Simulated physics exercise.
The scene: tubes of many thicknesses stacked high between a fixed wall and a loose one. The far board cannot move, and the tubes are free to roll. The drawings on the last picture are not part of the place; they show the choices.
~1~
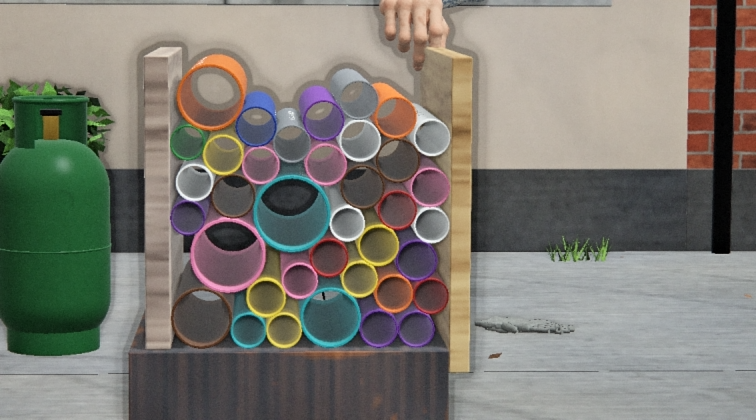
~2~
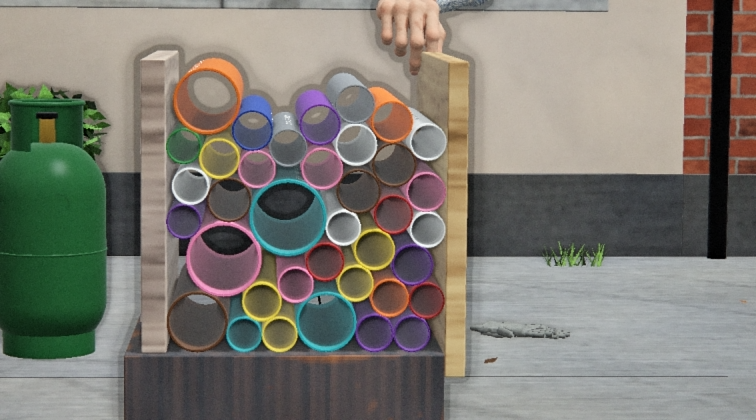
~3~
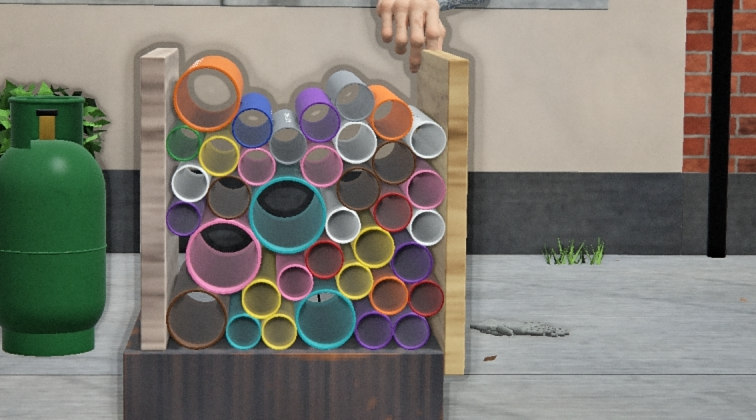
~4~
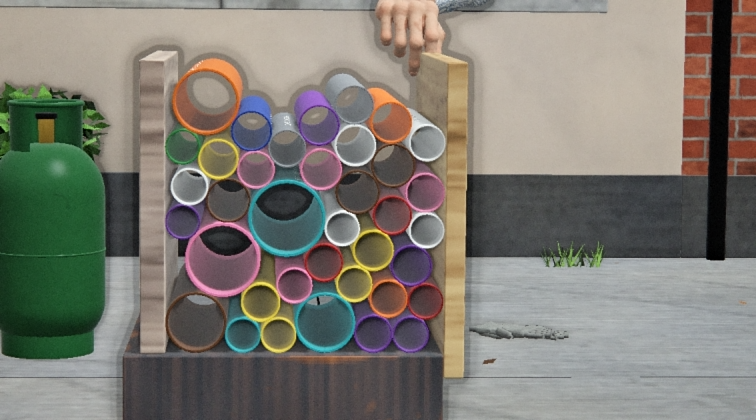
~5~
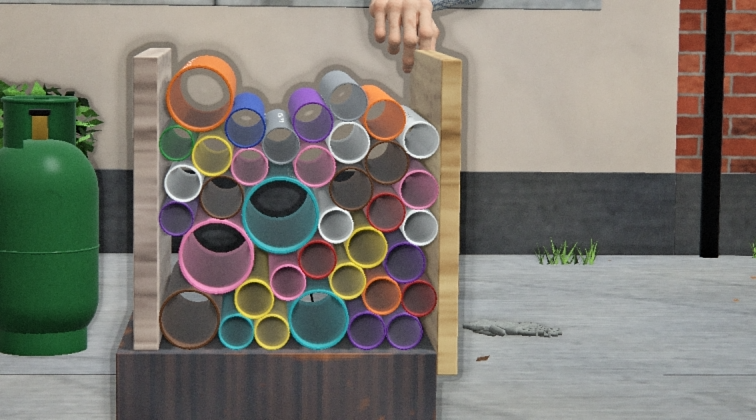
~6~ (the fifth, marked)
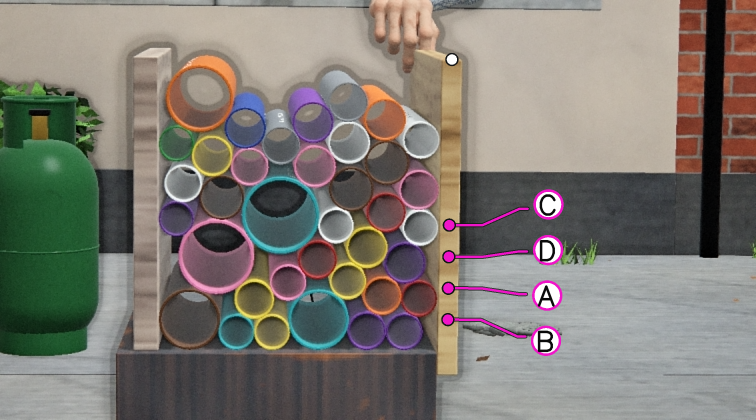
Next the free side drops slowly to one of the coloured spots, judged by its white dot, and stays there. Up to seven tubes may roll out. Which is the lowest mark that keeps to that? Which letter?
C is the limit.
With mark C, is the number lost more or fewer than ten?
Fewer than ten.
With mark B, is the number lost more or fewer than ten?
At B, more than ten.
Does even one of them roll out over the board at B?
At B: Yes.
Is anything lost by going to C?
At C: Yes.
On the marked copy, A at (448, 288); B at (448, 320); C at (449, 225); D at (449, 257); the white dot at (452, 59).
Following C. Soon after the start, top of the board (439, 140).
Later, top of the board (438, 224).
In the end, top of the board (438, 224), seven out over the board.
As for the rest, A more than seven out over the board; B more than seven out over the board; D more than seven out over the board.
